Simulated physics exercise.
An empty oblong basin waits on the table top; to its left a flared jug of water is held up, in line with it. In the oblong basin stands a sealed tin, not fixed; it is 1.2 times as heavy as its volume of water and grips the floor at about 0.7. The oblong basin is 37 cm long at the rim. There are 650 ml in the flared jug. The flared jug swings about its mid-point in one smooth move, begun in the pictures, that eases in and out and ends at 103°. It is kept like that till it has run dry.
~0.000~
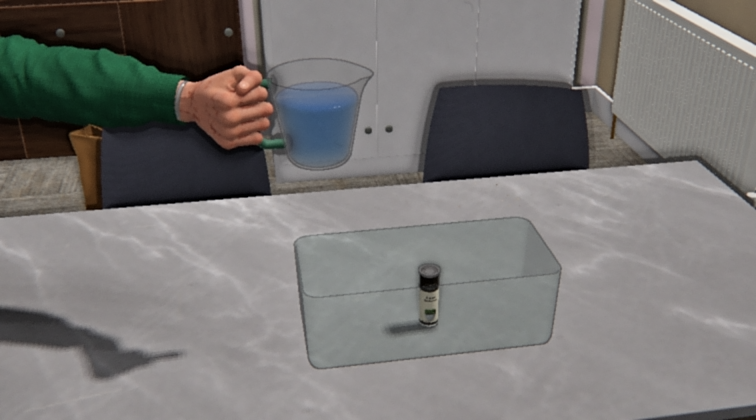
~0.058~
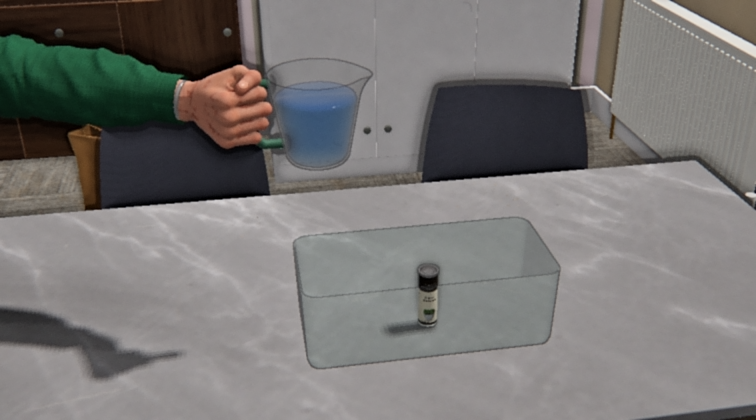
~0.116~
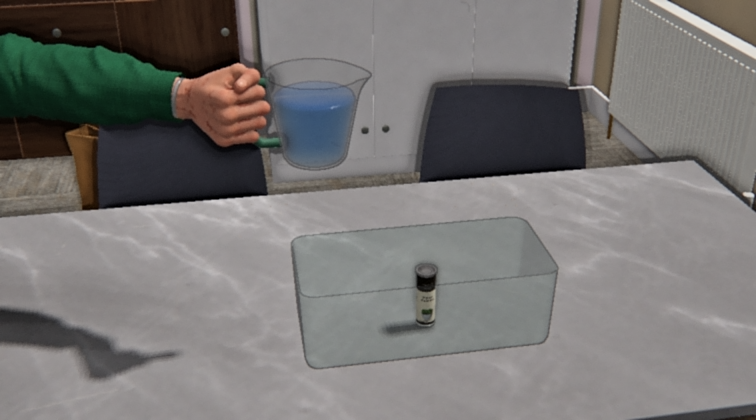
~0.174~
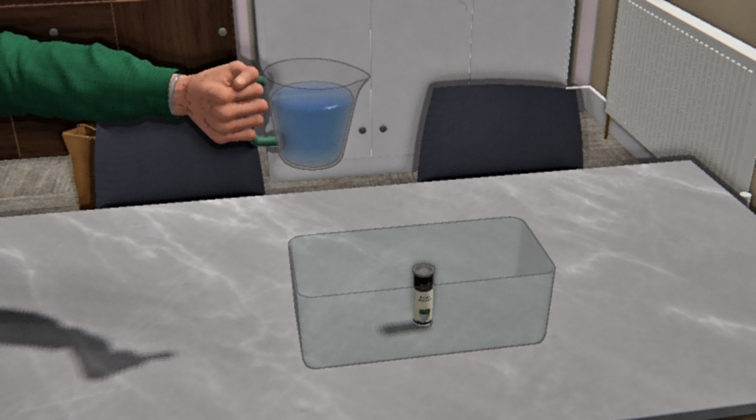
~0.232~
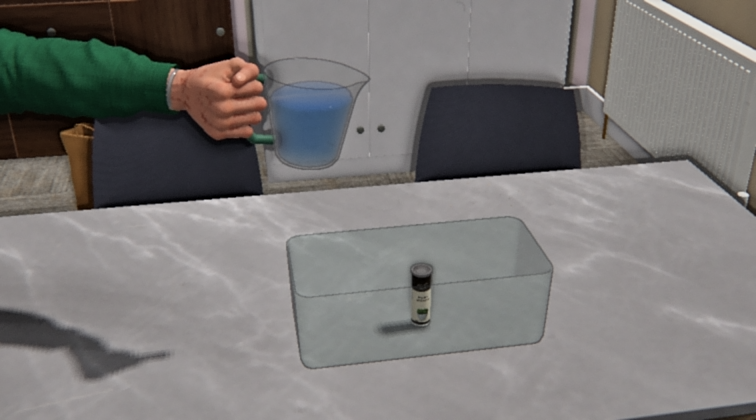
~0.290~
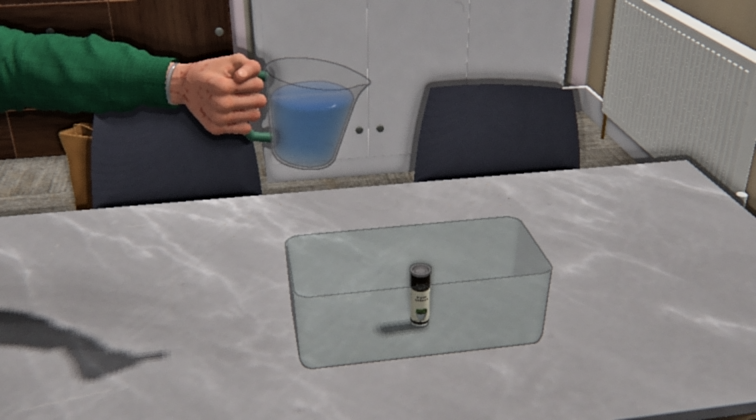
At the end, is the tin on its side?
The tin remains upright.
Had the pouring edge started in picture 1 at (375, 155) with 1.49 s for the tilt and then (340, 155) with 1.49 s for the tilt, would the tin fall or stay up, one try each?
First it falls; then it remains upright.
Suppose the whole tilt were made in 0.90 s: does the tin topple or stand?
The tin falls.
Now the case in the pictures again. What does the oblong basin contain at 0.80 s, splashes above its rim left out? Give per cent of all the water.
Near 1 in a hundred.
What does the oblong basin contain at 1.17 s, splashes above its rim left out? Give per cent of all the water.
About 48 per cent.
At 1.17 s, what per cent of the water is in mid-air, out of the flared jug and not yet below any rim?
Near 28 in a hundred.
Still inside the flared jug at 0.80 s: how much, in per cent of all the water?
Some 84 per cent.
After 0.80 s the tilt is 57° and 84 per cent is still to pour; the tin stands where it began.
After 1.17 s the tilt is 92° and 23 per cent is still to pour; the tin stands where it began.
After 1.57 s the tilt is 103° and 0 per cent is still to pour; the tin leans 5°.
After 1.99 s the tilt is 103° and 0 per cent is still to pour; the tin stands 1 cm from where it began.
In the end the tin stands 1 cm from where it began.
